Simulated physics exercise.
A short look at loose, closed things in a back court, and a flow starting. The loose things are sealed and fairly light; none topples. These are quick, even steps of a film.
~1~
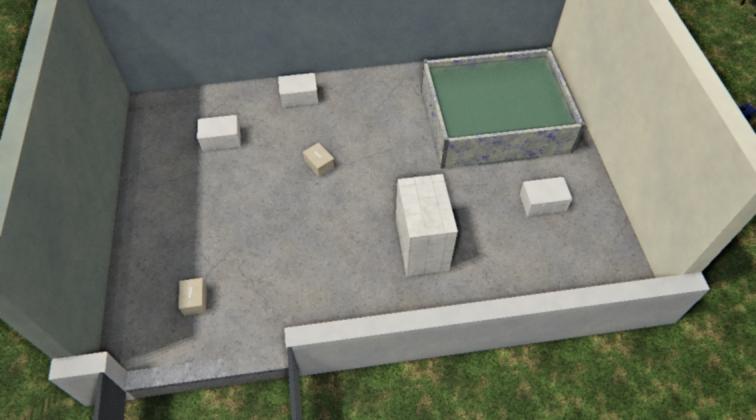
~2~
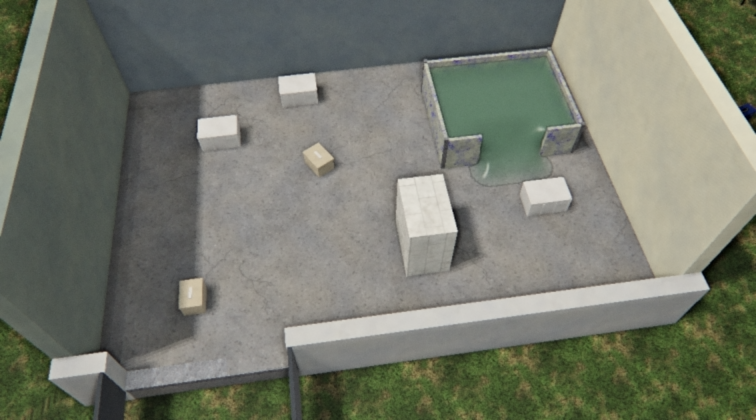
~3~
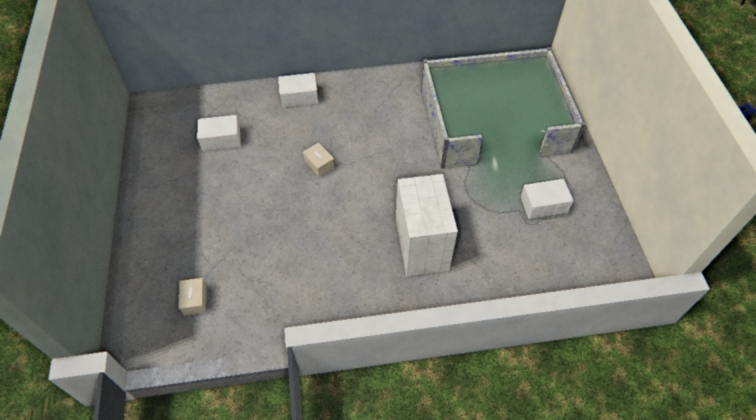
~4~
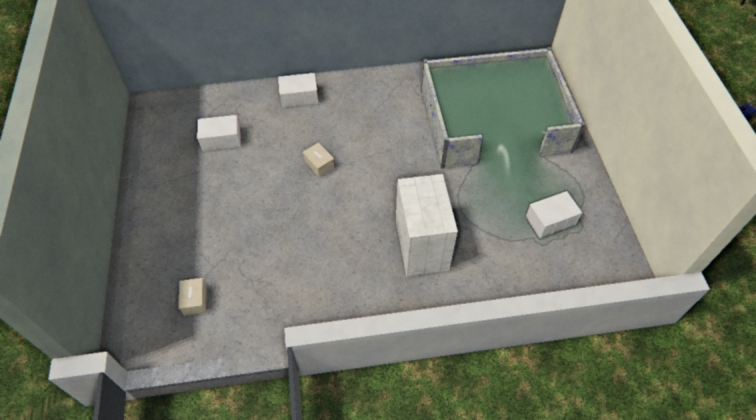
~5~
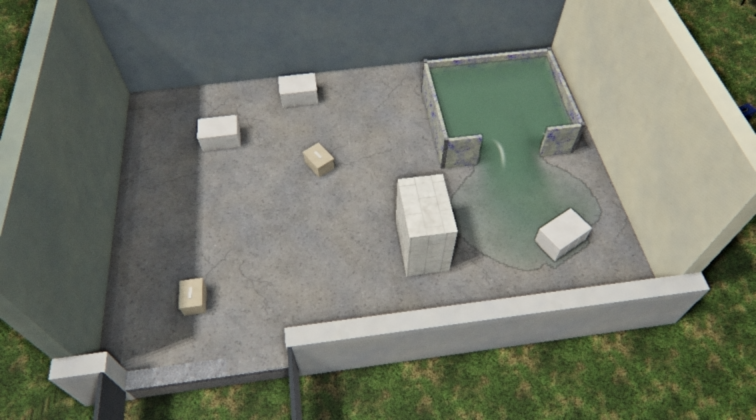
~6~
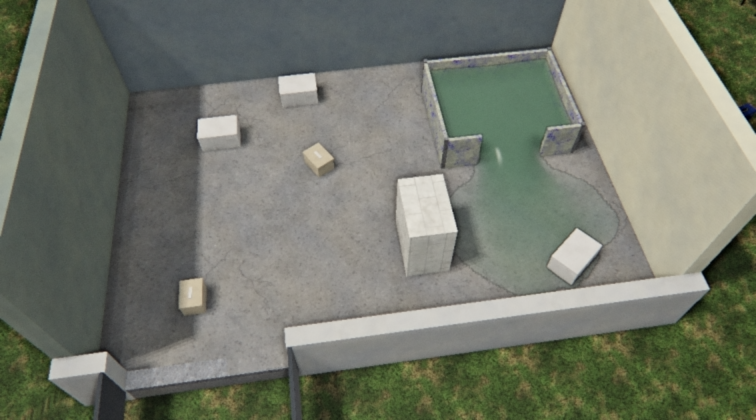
In a walled court, green water pours from a tank's opened front and pushes one white crate away.
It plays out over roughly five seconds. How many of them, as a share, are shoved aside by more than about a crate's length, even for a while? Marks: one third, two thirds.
It is one to two thirds.
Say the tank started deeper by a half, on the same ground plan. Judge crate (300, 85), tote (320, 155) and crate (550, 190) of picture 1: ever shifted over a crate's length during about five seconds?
In that order: No, less than that, shifted that much.
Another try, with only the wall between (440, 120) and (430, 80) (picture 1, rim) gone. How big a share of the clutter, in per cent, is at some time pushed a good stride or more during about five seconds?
I make it 80 per cent.
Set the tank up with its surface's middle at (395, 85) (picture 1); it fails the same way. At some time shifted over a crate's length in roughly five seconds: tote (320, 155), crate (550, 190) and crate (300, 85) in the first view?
As listed: Never so far, that far or more, never so far.
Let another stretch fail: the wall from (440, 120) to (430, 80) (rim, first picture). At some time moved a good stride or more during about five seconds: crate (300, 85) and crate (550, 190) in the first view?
In turn: Shifted that much, not that far.
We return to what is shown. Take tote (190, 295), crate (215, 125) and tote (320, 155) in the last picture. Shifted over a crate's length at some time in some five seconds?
As listed: Yes, never so far, less than that.
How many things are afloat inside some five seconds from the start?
2 of them.
A moment on, 1 of 5 are well off their spots; 1 afloat.
Next, 1 of 5 are well off their spots; 1 afloat.
Later, 1 of 5 are well off their spots; 1 afloat.
In the end, 2 of 5 are well off their spots, and 2 have been at some point; 2 afloat.
